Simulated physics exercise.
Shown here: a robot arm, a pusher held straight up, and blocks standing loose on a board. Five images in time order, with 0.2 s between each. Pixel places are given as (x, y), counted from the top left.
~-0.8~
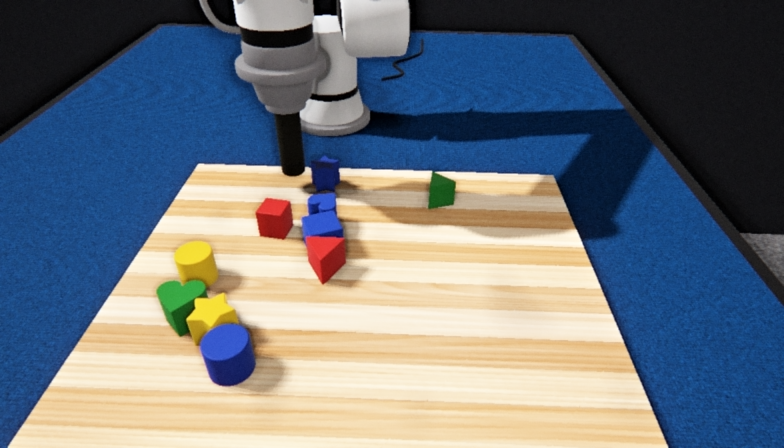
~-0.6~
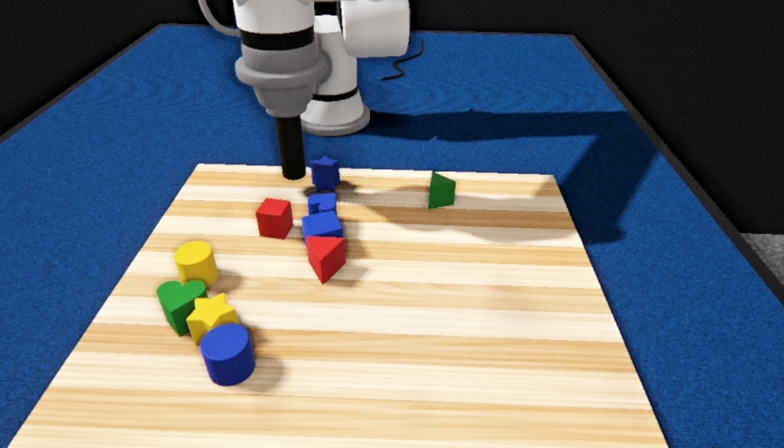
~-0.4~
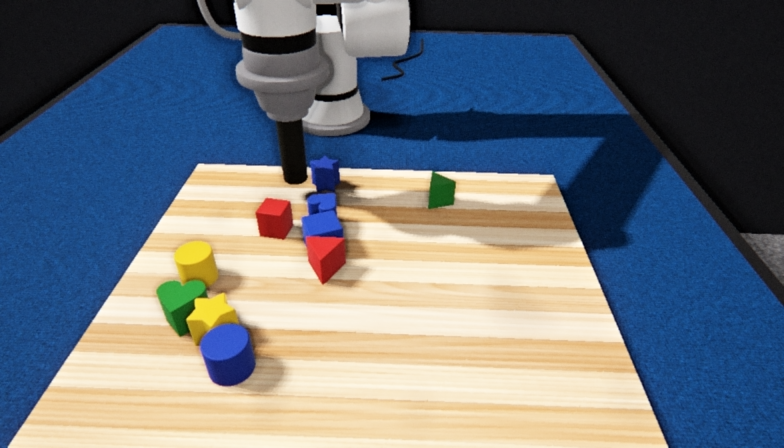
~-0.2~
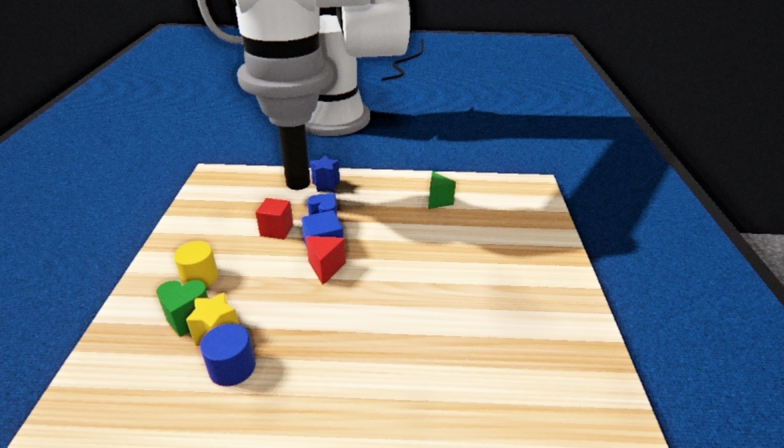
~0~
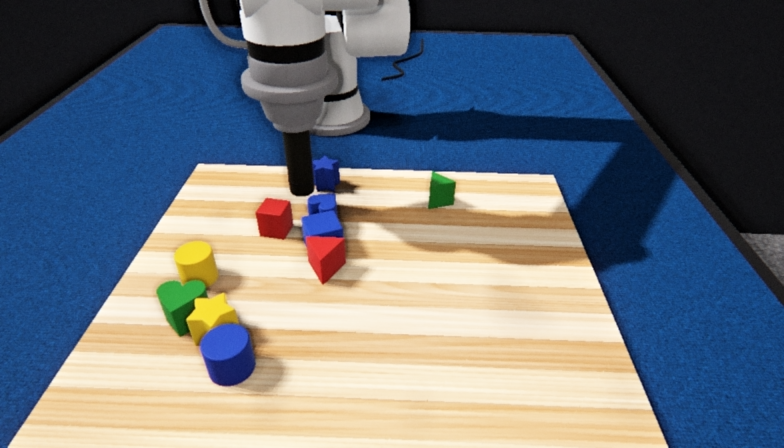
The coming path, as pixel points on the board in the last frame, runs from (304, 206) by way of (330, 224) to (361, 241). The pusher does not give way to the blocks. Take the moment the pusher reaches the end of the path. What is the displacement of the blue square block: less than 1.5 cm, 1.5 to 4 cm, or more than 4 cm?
If I had to pick, the blue square block travels from 1.5 to 4 cm here.
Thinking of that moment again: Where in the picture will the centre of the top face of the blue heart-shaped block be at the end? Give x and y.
In the picture, that point is around (385, 223).
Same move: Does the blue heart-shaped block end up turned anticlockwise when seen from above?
Final answer: Yes.
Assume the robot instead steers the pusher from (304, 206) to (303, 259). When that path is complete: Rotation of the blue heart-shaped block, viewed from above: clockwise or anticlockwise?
Watching from overhead, you'd notice the blue heart-shaped block rotating counter-clockwise.
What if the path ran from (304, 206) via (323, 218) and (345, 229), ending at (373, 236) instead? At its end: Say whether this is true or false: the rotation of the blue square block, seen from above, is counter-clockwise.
False
On the path given first. One third of the way, pusher (319, 203); blue square block (326, 224), turned 25° clockwise; blue heart-shaped block (336, 205), turned 15° anticlockwise.
Two thirds of the way, pusher (339, 214); blue square block (332, 229), turned 45° clockwise; red triangle (322, 248), turned 20° clockwise; blue heart-shaped block (360, 215), turned 35° anticlockwise.
At the end, pusher (361, 225); red square block unmoved; blue square block (333, 230), turned 50° clockwise; red triangle (321, 248), turned 25° clockwise; blue heart-shaped block (385, 223), turned 55° anticlockwise.
